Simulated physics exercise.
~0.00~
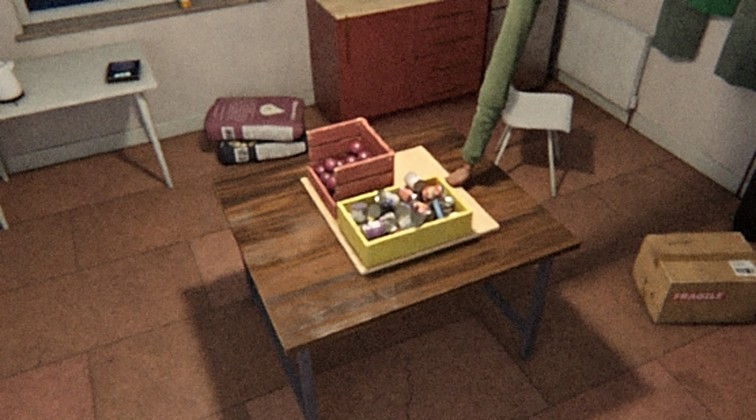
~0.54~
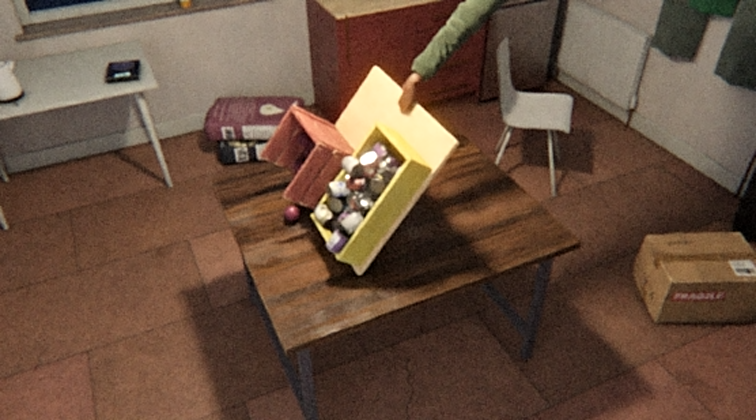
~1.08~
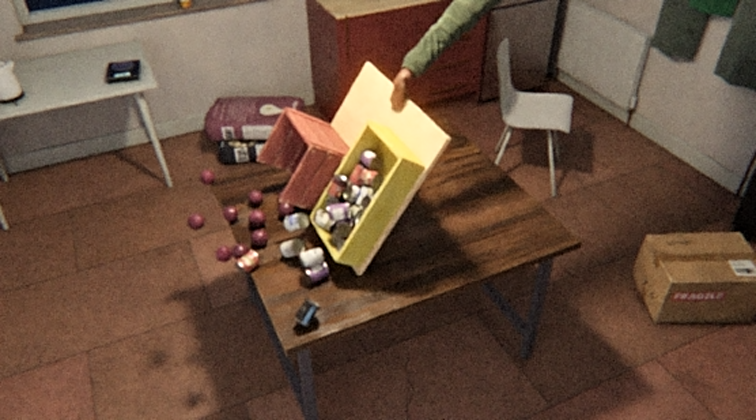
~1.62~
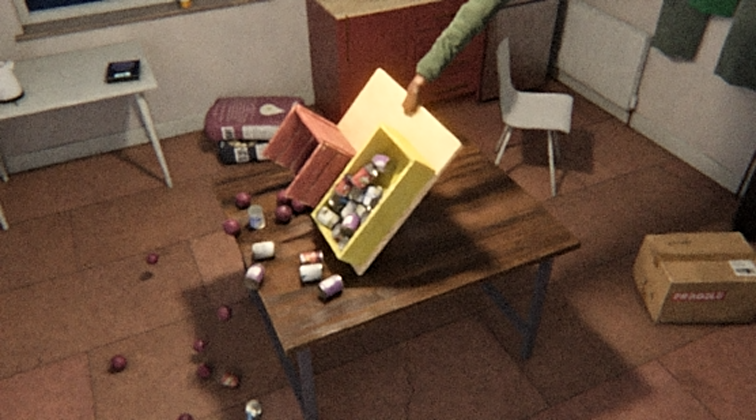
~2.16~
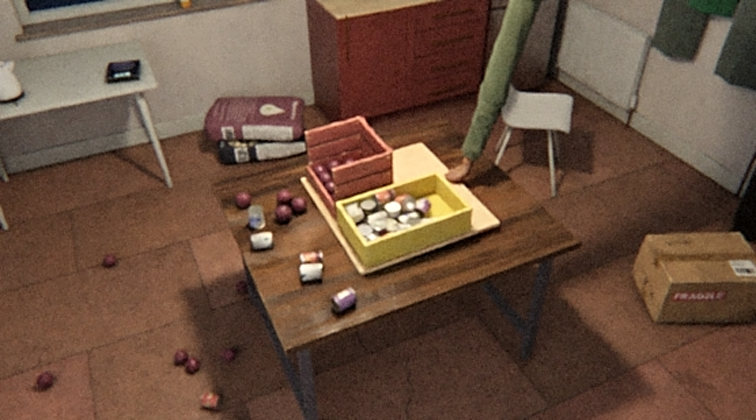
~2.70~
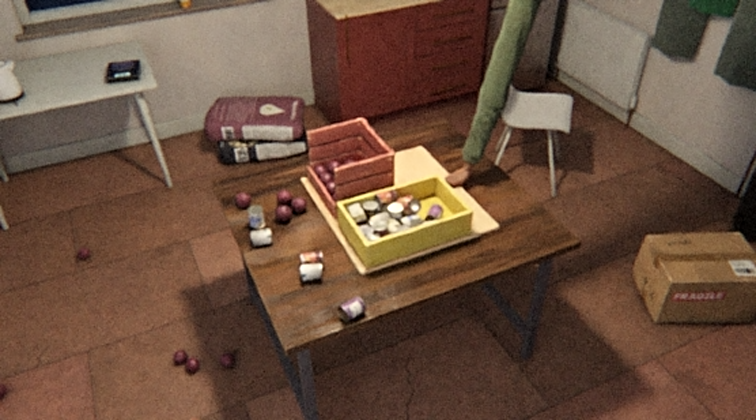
In a room with a tiled floor, a yellow crate of small tins and a red crate of red onions sit on a board on a wooden table. A green-sleeved arm lifts the board's right side, tilting it steeply over its left edge, and both crates tip with it. Onions tumble from the red crate and several tins spill from the yellow one, some dropping to the floor. The hand then lowers the board flat again. Most of the tins remain in their crate, while a few tins and onions lie on the table and others are scattered across the floor.
